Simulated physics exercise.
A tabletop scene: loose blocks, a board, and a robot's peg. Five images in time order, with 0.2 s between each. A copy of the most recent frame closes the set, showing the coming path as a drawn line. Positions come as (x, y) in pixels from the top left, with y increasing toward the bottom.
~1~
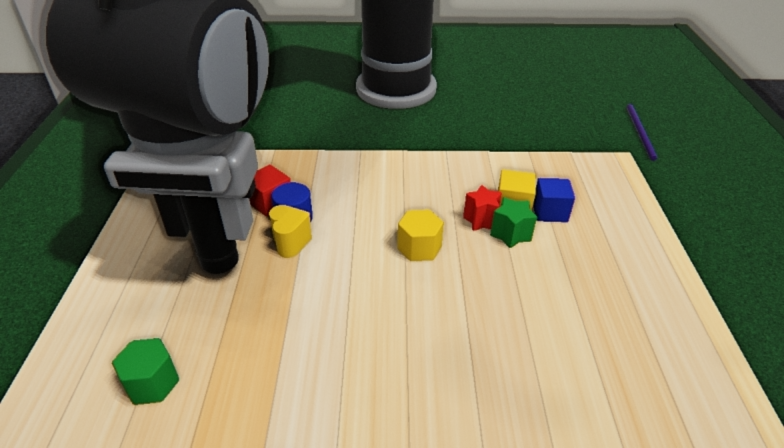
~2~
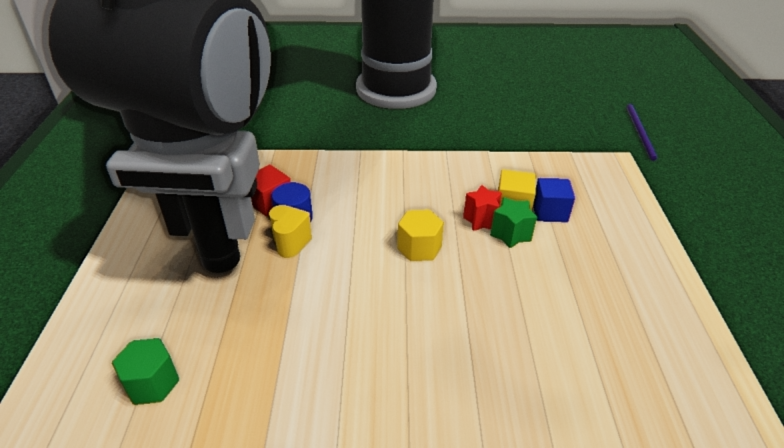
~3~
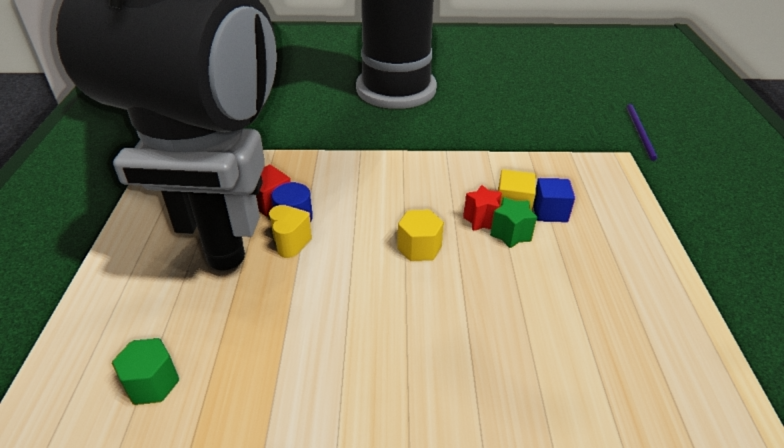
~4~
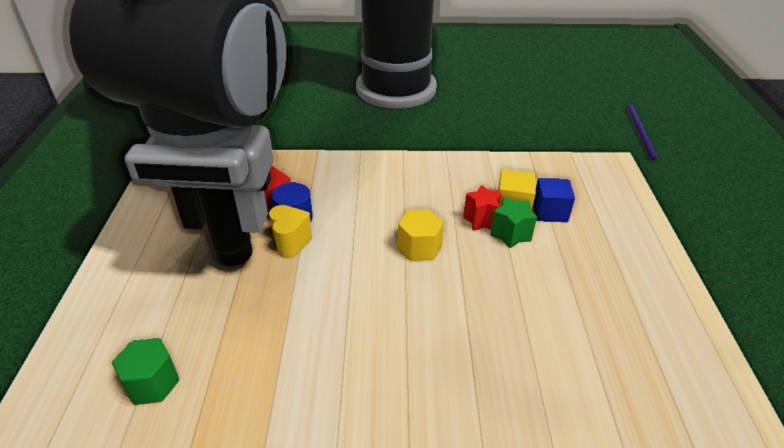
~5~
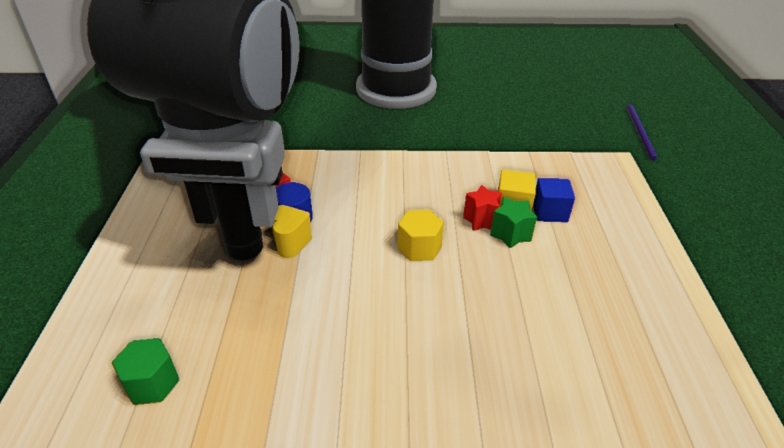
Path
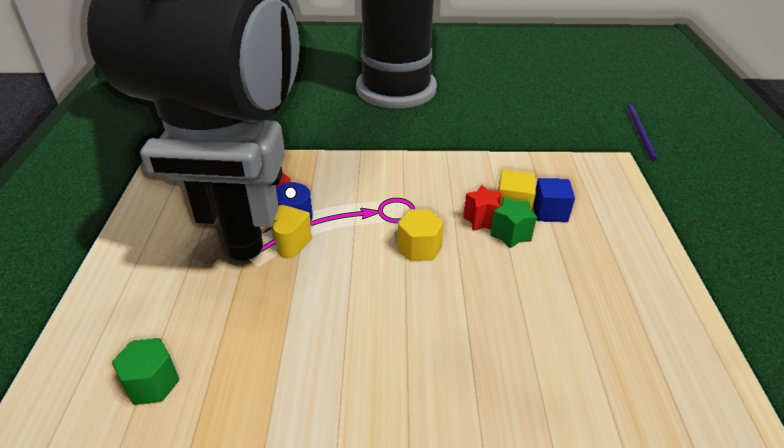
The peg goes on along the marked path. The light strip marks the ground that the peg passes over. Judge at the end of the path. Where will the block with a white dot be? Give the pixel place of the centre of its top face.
Its top middle: (316, 174).
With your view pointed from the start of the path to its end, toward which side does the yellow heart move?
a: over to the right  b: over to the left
a.
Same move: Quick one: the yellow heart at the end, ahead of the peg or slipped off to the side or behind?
It is off to the side or behind.
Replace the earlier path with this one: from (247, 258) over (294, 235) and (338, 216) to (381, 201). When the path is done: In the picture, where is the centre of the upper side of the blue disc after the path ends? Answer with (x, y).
Somewhere near (312, 176).
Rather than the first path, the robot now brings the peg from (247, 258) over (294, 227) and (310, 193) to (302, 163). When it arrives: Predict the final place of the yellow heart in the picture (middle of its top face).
It should be at (322, 208) by then.
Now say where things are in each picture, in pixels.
Tip of the peg (220, 262), middles of tops, red four-sided block (266, 177), yellow heart (287, 218), blue disc (291, 193), in the first frame.
Peg (222, 261), nothing pushed, in the second frame.
Peg (227, 259), nothing pushed, in the third frame.
Peg (234, 255), nothing pushed, in the fourth frame.
Peg (245, 249), red four-sided block hidden, yellow heart (287, 218), blue disc (291, 193), in the fifth frame.
The line goes from (247, 258) via (294, 231) and (344, 216), ending at (397, 210); the dot is on the blue disc.
What follows on the original path. One third of the way, peg (293, 222); yellow heart (321, 209), turned 25° clockwise; blue disc (303, 184).
Two thirds of the way, peg (345, 207); yellow heart (357, 208), turned 80° clockwise; blue disc (316, 174).
At the end, peg (397, 202); red four-sided block unmoved; yellow heart (363, 208), turned 105° clockwise; blue disc (316, 174).
